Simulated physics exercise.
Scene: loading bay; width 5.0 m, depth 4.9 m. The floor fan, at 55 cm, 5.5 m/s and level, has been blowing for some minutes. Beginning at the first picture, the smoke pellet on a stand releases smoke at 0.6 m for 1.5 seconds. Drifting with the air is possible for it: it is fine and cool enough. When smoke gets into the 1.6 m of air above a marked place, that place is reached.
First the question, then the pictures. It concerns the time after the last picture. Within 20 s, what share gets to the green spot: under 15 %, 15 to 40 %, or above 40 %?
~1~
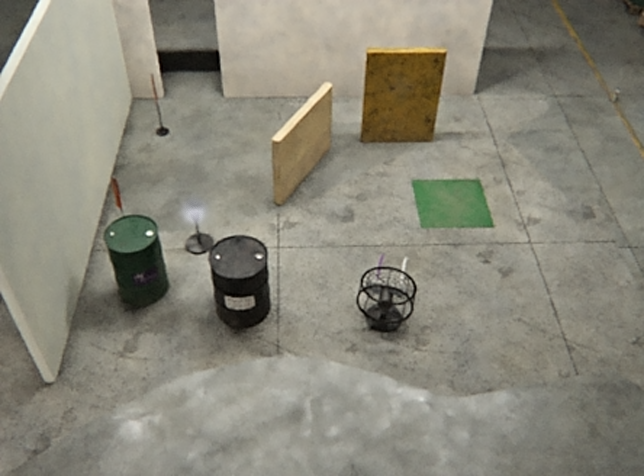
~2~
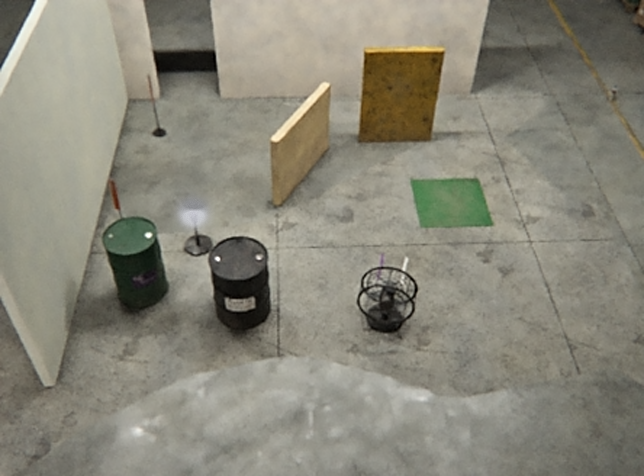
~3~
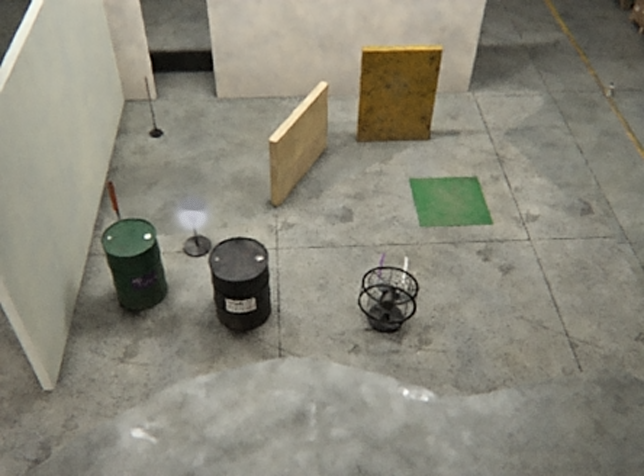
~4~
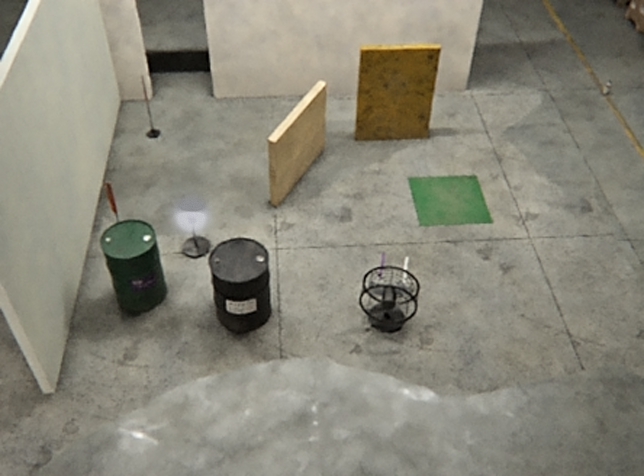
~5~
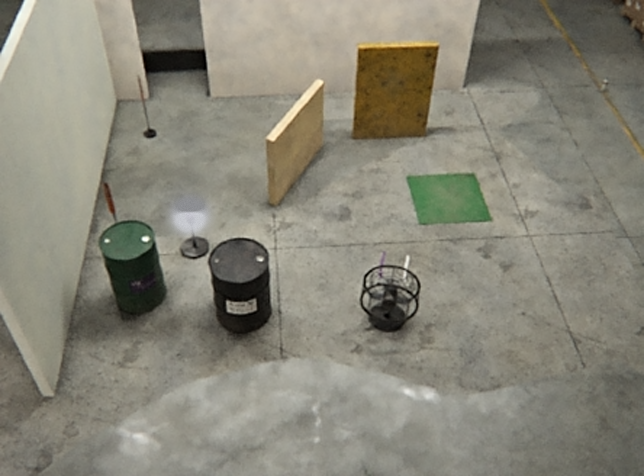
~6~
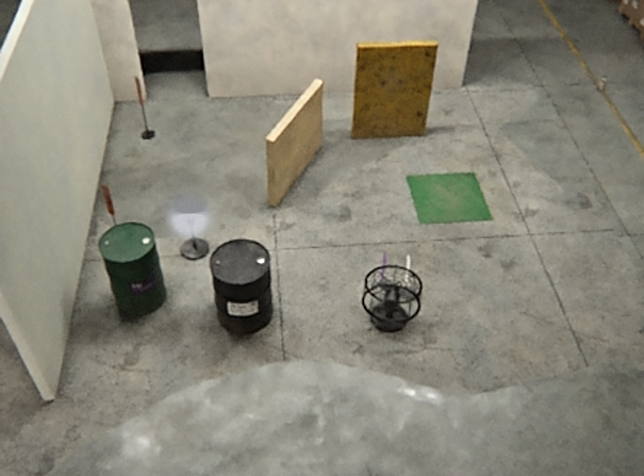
Less than 15 %.
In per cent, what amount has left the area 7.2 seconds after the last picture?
I'd say near 0 per cent.
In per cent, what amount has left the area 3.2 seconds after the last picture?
Around 0 percent, I'd say.
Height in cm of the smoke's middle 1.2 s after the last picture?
I'd say around 50 centimetres.
Then, 1.2 s after the last picture we count, 0 % has passed over the green spot, with 100 % still about or yet to come, and the middle of the rest is near (188, 218).
Then, 3.2 s after the last picture we count, 0 % has passed over the green spot, with 100 % still about or yet to come, and the middle of the rest is near (185, 221).
Then, 7.2 s after the last picture we count, 0 % has passed over the green spot, with 100 % still about or yet to come, and the middle of the rest is near (176, 226).
Then, 19.2 s after the last picture we count, 1 % has passed over the green spot, with 98 % still about or yet to come, and the middle of the rest is near (132, 241).
